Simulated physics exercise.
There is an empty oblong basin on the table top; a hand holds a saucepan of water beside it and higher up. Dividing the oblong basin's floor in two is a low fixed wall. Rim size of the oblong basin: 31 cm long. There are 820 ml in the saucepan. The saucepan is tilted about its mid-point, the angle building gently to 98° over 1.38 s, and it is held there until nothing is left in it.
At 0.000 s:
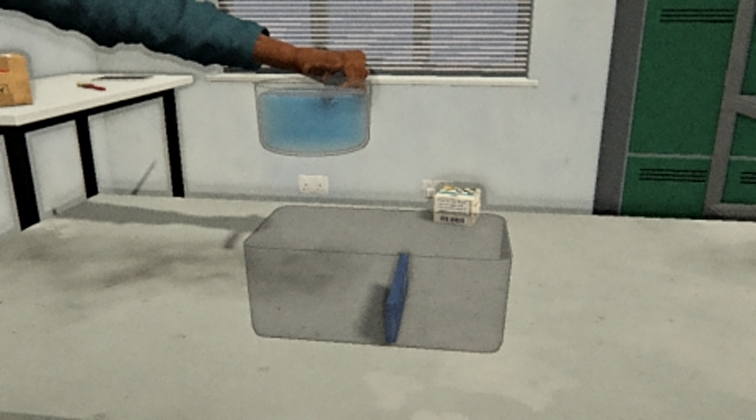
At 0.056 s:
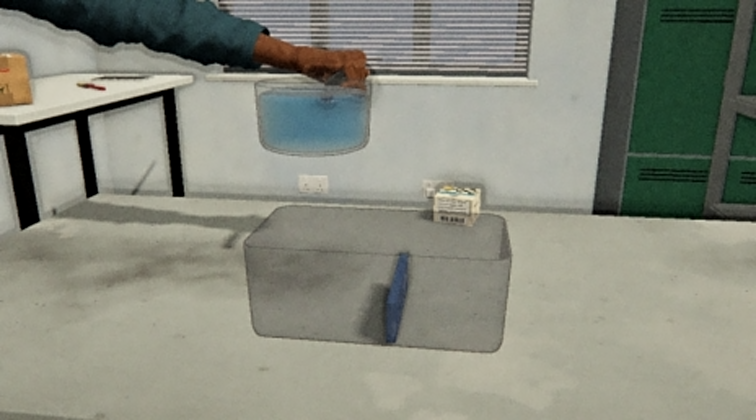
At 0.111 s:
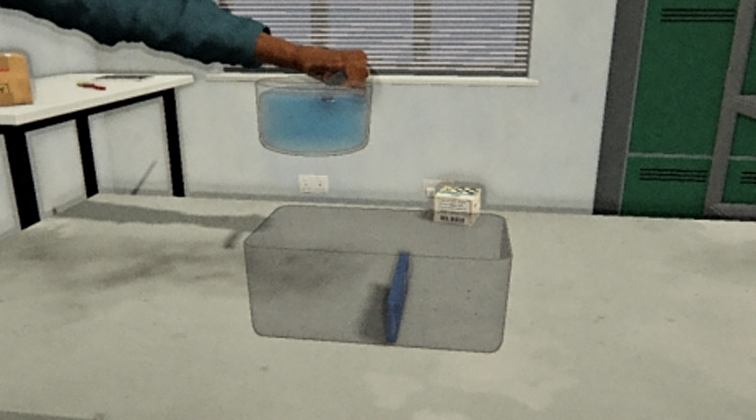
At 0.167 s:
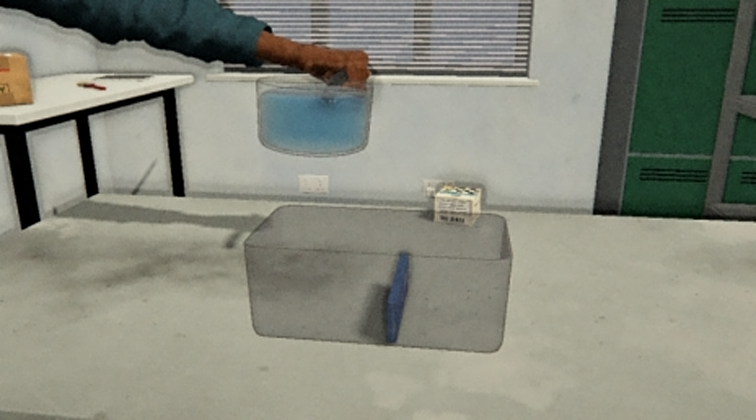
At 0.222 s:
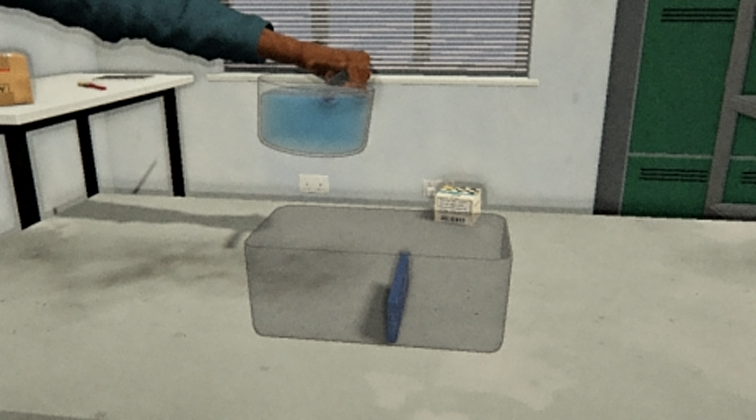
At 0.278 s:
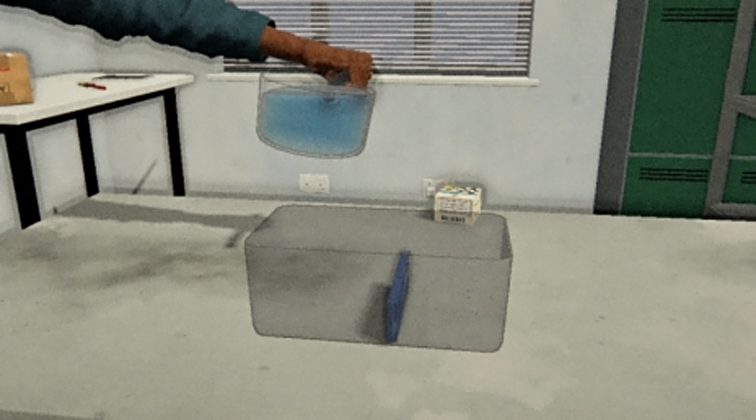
On a grey table top, a hand holding a clear container of blue water above an empty oblong basin, slowly tilting it rightward.
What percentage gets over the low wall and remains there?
81 %.
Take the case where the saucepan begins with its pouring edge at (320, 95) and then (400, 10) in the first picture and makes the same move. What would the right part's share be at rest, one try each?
I'd say 15 percent on the first go, 85 percent on the next.
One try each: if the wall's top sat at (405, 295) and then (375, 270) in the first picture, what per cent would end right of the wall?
Some 70 in a hundred, then some 95 in a hundred.
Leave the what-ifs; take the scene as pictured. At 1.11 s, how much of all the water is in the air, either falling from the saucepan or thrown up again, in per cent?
12 per cent or so.
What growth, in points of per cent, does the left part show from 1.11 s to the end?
About 14 percent, give or take.
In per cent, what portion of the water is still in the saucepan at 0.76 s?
About 64 percent.
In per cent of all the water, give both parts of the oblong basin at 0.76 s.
About 1 left, 10 right.
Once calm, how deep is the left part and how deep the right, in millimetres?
About 6 mm left, about 34 mm right.
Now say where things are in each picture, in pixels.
In the first picture, it leans 0°; its right rim is at (370, 86); the water meets the walls at (262, 91) and (369, 94); the oblong basin's rim runs from (262, 225) to (507, 237); the wall's top is at (398, 277).
In the second picture, it leans 0°; its right rim is at (370, 86); the water meets the walls at (263, 91) and (369, 93).
In the third picture, it leans 2°; its right rim is at (371, 87); the water meets the walls at (263, 91) and (369, 94).
In the fourth picture, it leans 4°; its right rim is at (372, 89); the water meets the walls at (264, 91) and (371, 95).
In the fifth picture, it leans 6°; its right rim is at (373, 92); the water meets the walls at (264, 92) and (372, 95).
In the sixth picture, it leans 9°; its right rim is at (374, 95); the water meets the walls at (265, 91) and (373, 94).
By 0.76 s the tilt is 57° and 64 per cent is still to pour, 1 is left of the wall and 10 right of it.
By 1.11 s the tilt is 89° and 16 per cent is still to pour, 3 is left of the wall and 70 right of it.
By 1.48 s the tilt is 98° and 2 per cent is still to pour, 15 is left of the wall and 81 right of it.
By 1.88 s the tilt is 98° and 0 per cent is still to pour, 18 is left of the wall and 81 right of it.
At rest 18 per cent lies left of the wall, 81 right of it and 1 outside.
